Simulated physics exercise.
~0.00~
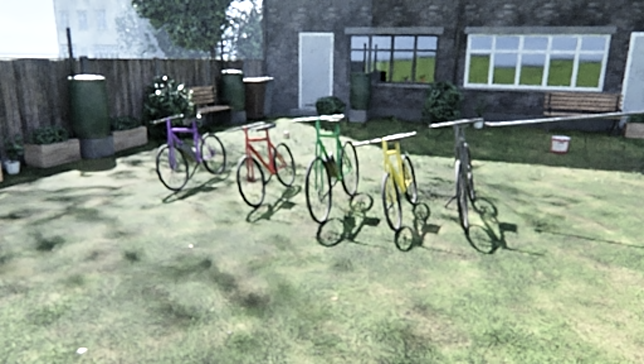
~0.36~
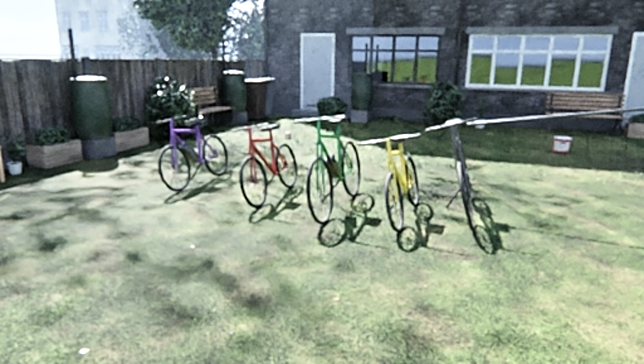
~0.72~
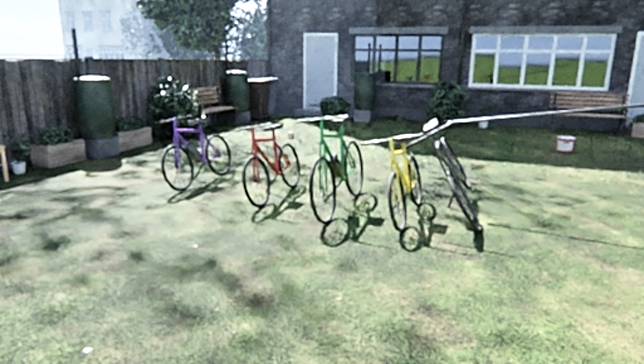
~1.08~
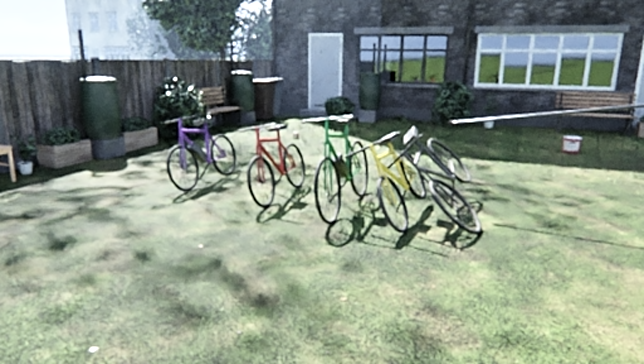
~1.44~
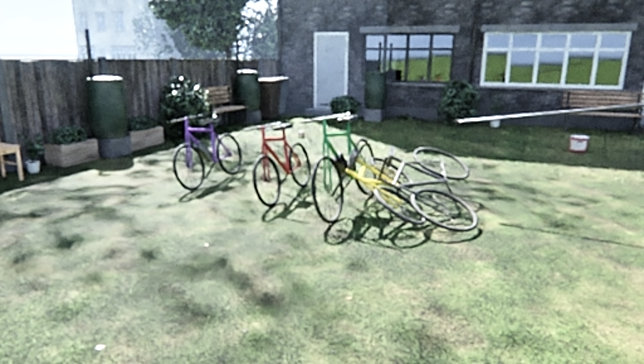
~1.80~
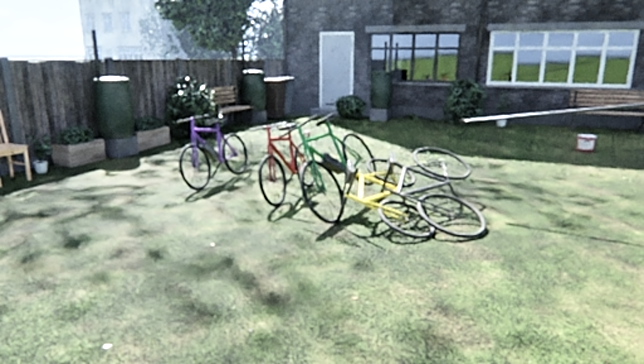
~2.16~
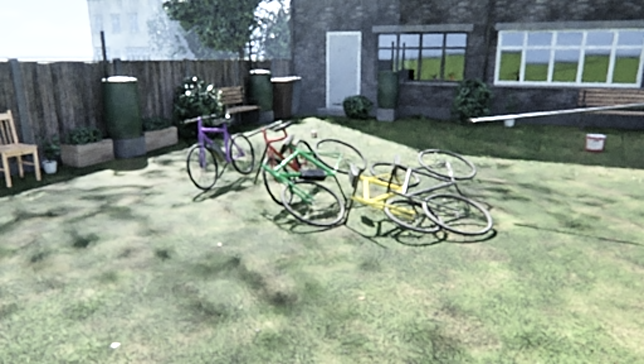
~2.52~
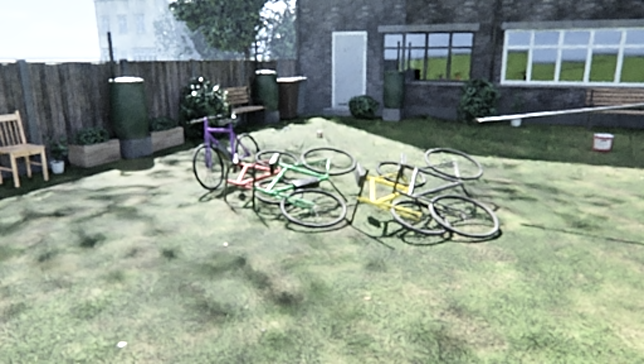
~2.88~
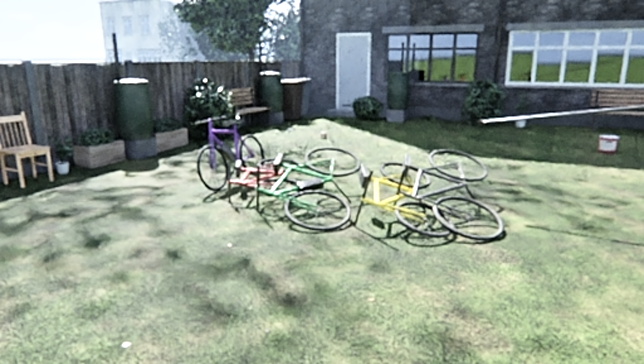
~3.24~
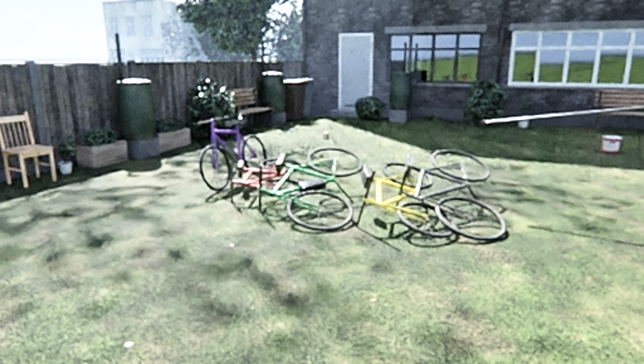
A long pale pole nudges the dark bicycle at the right end of a row of five standing on a sunlit lawn, beside a fence and a stone house. The dark bicycle tips left into its yellow neighbour, and the pole stays behind. The yellow one leans over and goes down with it, knocking the green bicycle. Green topples left in turn and takes the red one down, while the view drifts slightly left. Four bicycles end up lying in an overlapping tangle on the grass, and only the purple one at the left remains upright.
